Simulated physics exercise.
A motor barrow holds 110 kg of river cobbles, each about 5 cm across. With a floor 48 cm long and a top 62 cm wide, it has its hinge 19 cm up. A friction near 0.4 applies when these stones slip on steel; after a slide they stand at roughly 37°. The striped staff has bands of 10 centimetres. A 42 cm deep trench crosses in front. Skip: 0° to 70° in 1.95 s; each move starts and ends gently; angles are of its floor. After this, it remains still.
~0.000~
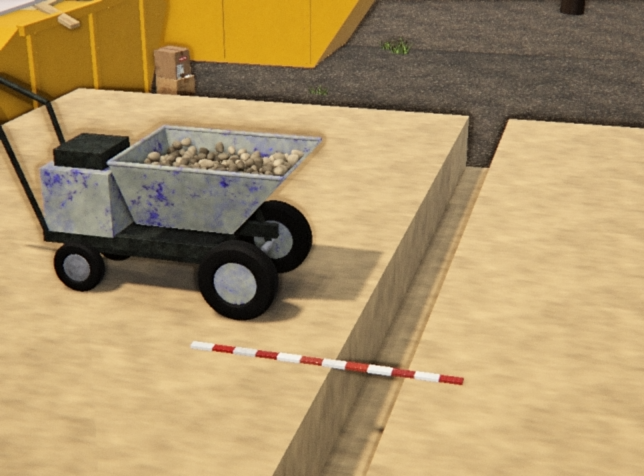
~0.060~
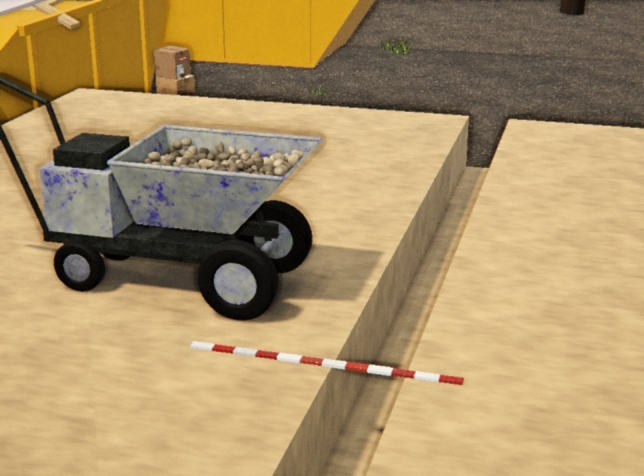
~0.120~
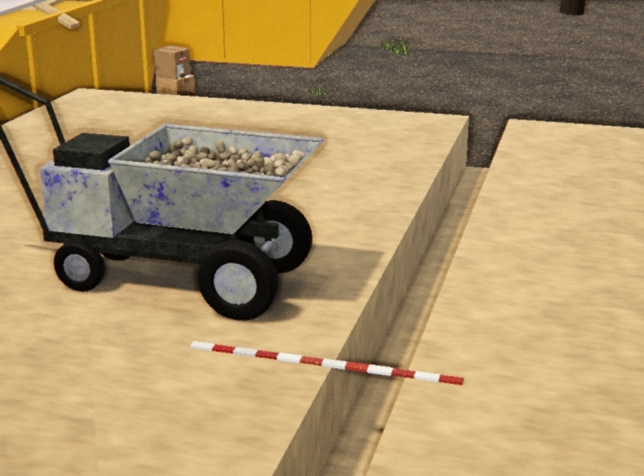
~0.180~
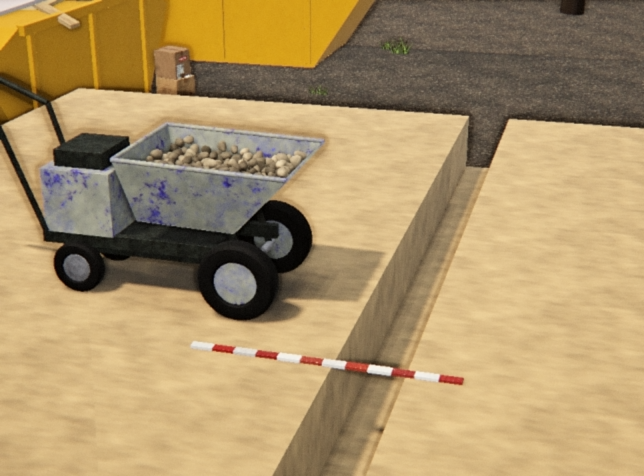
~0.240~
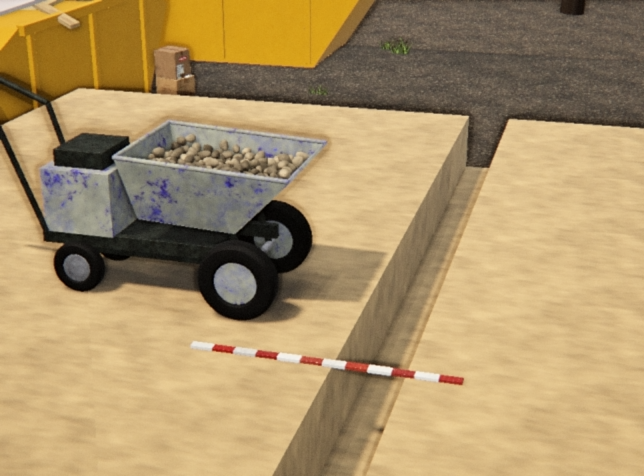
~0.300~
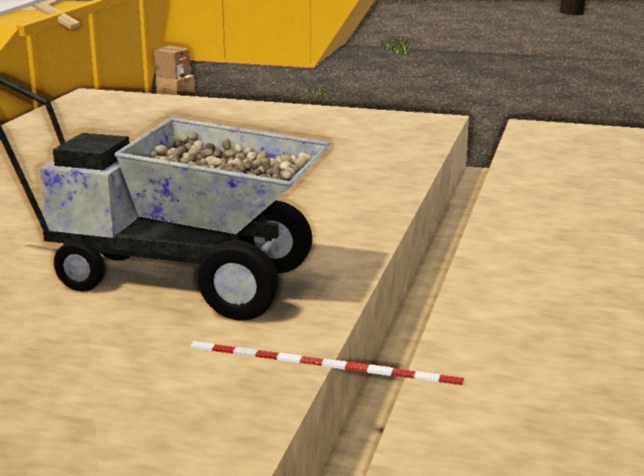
The video shows a grey motor barrow loaded with rounded stones standing on sandy ground beside a trench, a red-and-white striped staff lying across the edge, while its skip tilts very slightly forward to the right.
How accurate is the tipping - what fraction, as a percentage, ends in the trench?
Close to 94 in every hundred.
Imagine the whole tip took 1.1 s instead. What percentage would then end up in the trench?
85 %.
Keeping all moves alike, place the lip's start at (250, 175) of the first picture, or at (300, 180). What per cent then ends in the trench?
About 95 per cent from the first spot, about 75 from the second.
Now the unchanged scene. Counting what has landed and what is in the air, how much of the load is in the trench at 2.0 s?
Around 50 per cent of it, at that instant.
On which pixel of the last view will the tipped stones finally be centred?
(402, 371).
After 1.5 s the floor is at 59°; 100 % in the skip; the foremost stones are at (368, 264).
After 2.0 s the floor is at 70°; 43 % in the skip, 52 % in the trench, 5 % past the trench; the foremost stones are at (477, 333).
After 2.4 s the floor is at 70°; 17 % in the skip, 77 % in the trench, 6 % past the trench; the foremost stones are at (501, 335).
After 4.3 s the floor is at 70°; 0 % in the skip, 94 % in the trench, 6 % past the trench; the foremost stones are at (507, 336).
